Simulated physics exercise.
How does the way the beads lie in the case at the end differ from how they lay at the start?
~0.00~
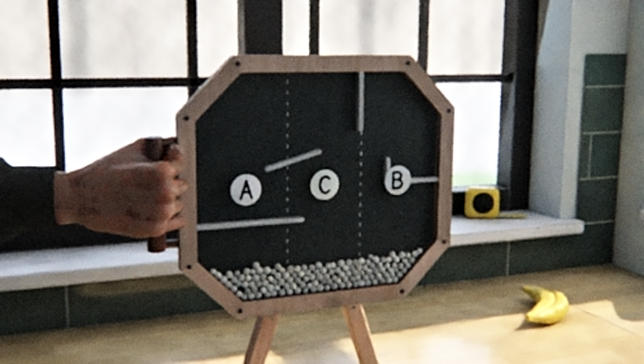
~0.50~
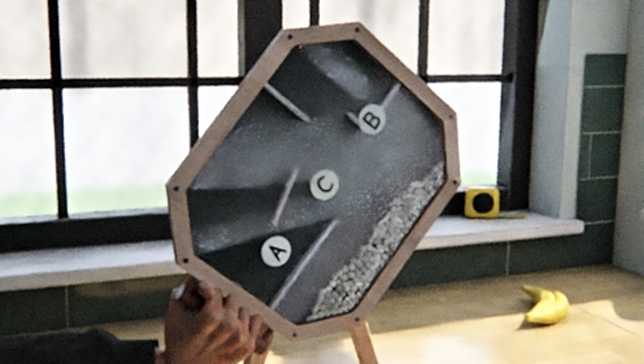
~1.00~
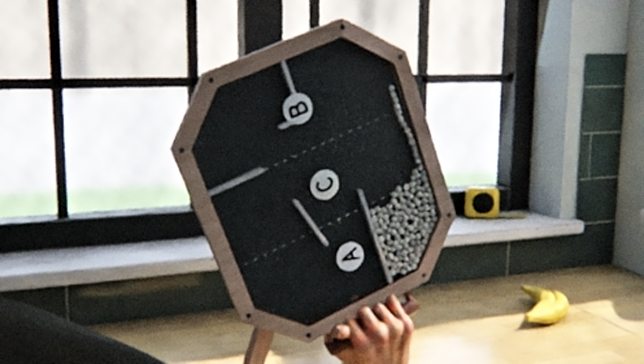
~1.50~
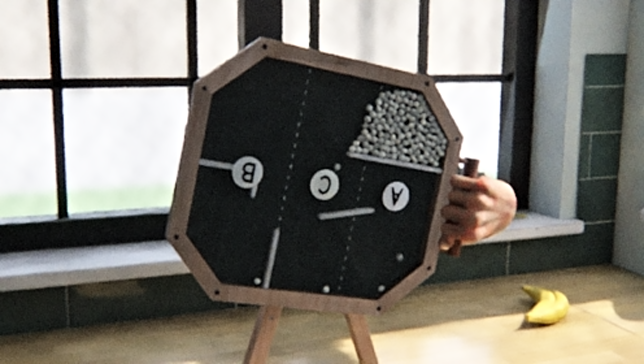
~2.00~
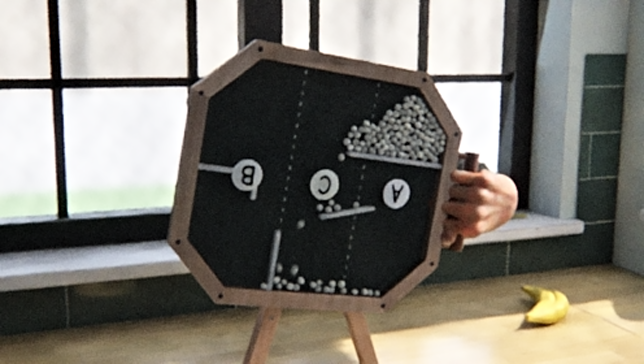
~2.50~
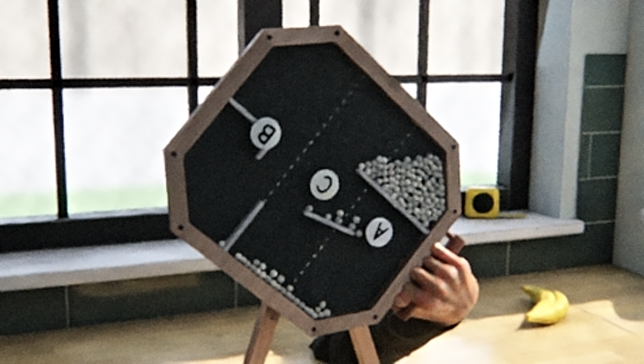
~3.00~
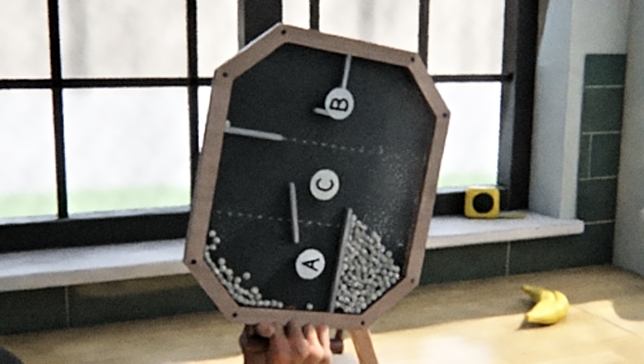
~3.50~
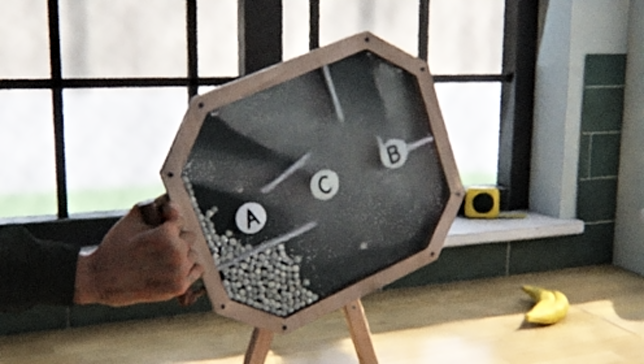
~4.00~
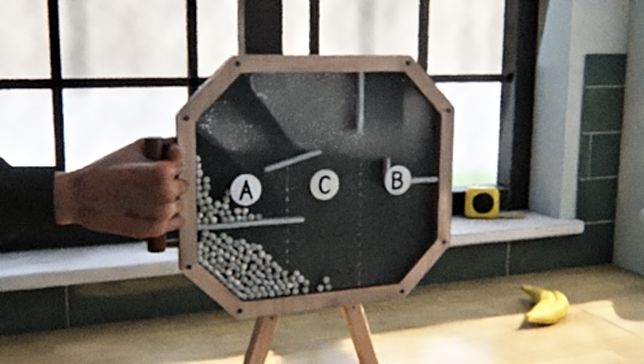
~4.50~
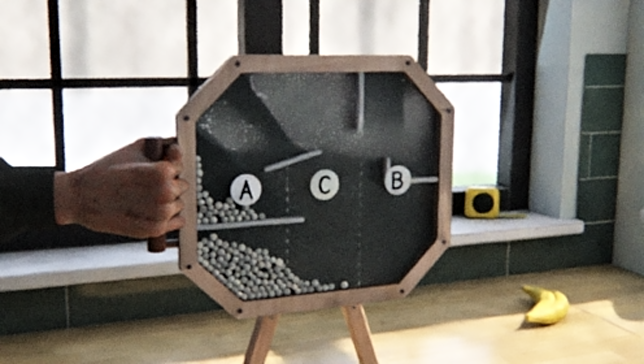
At the start the beads lay in a low layer spread along the bottom of the case. At the end they were heaped toward the left side, with some resting on the bar by the letter A and the rest piled beneath it.
